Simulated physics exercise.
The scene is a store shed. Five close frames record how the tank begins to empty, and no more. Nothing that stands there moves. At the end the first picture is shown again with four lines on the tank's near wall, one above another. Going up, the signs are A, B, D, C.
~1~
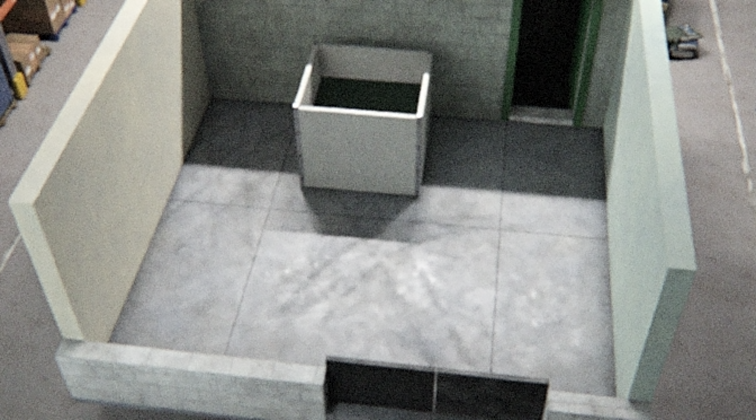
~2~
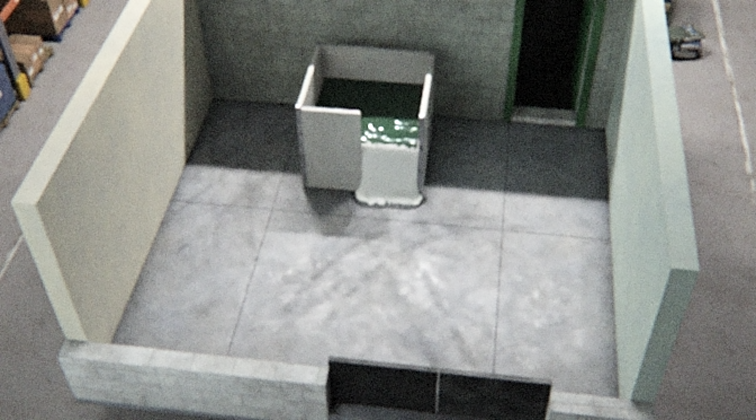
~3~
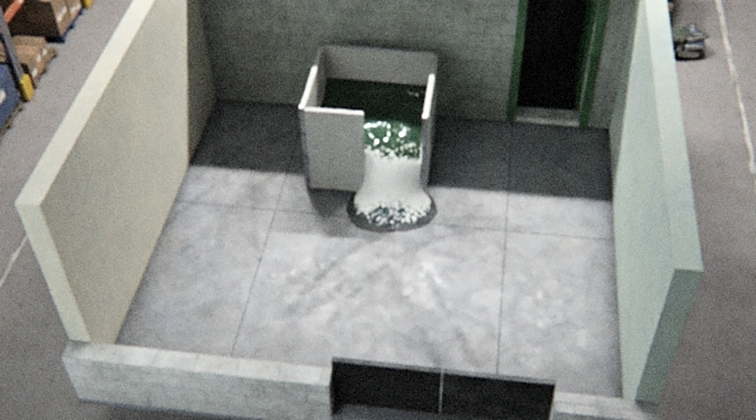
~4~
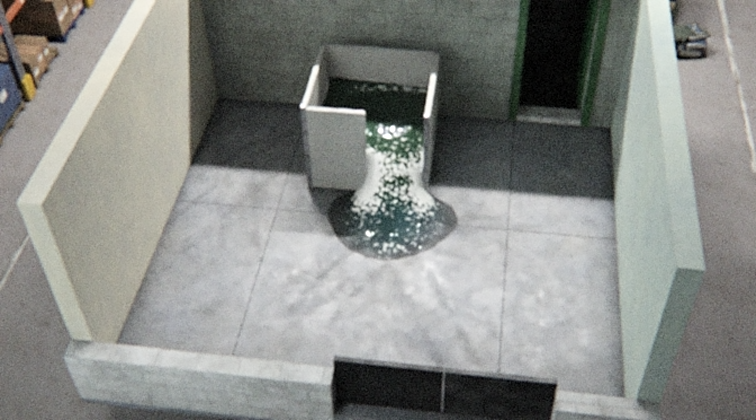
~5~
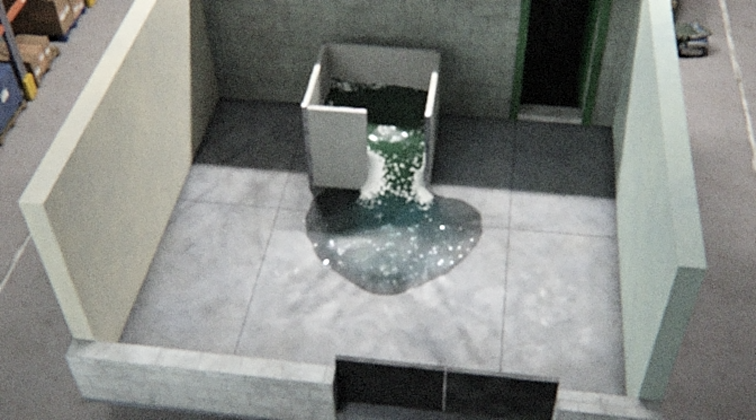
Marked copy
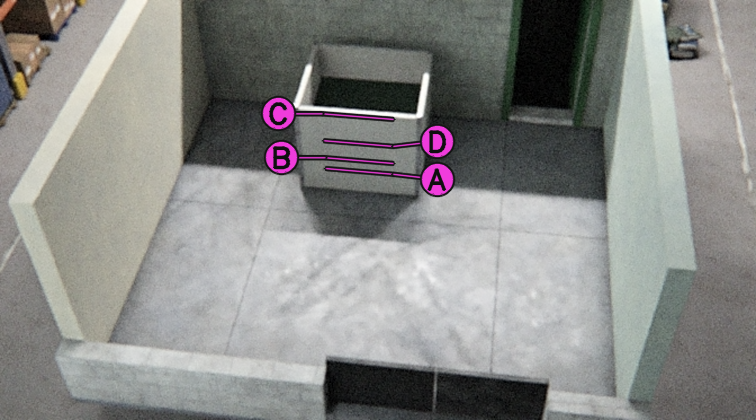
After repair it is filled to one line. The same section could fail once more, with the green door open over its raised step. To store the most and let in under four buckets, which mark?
That is level D.
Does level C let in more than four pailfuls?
Yes.
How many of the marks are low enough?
Three of the four.
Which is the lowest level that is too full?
Level C.
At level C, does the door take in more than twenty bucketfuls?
No, it does not.
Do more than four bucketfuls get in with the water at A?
No.
On the marked copy, A at (359, 171); B at (359, 160); C at (357, 116); D at (358, 143); from the bottom up A, B, D, C.
Choosing A, nothing gets over.
Choosing B, nothing gets over.
Choosing C, about 10 bucketfuls get in.
Choosing D, a bucket or two gets in.
